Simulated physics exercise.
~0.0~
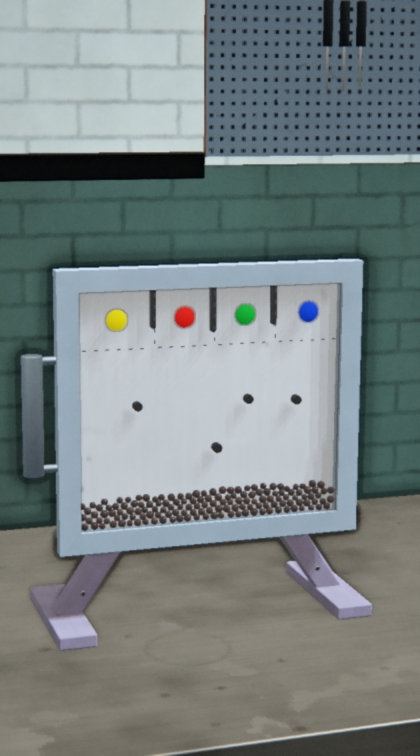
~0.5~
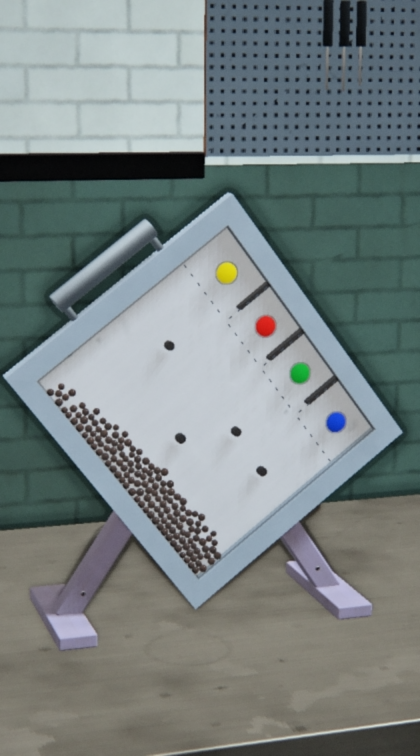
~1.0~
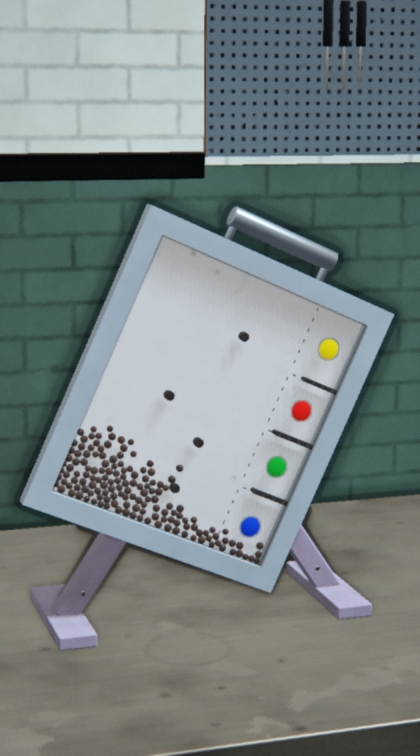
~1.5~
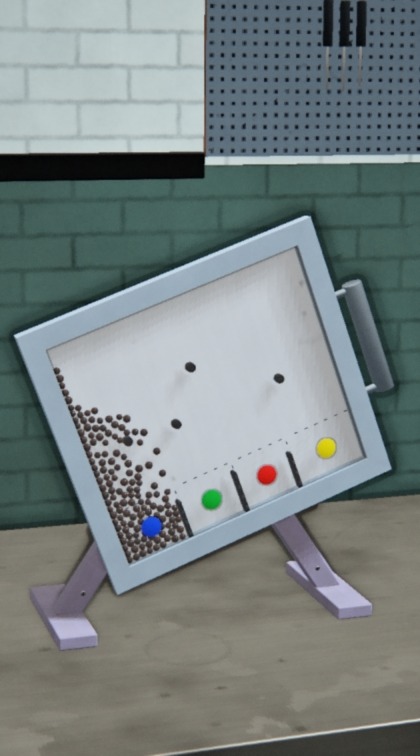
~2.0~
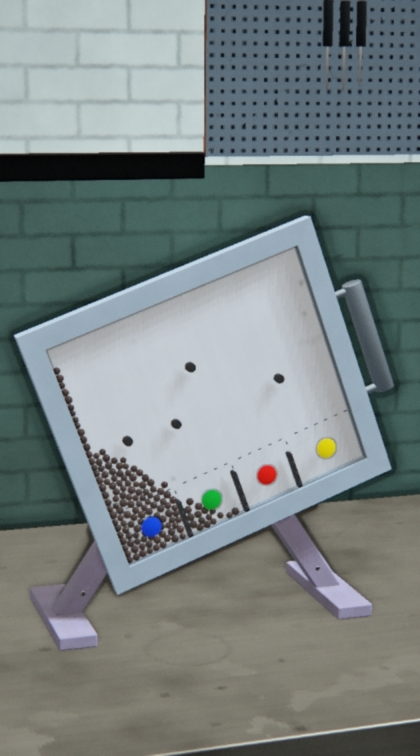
The footage shows an upright case of small dark round pills turning clockwise on its stand until its four coloured stickers sit along the bottom. The pills slide and tumble into the lower left corner, settling mostly around the blue sticker, with some reaching green.
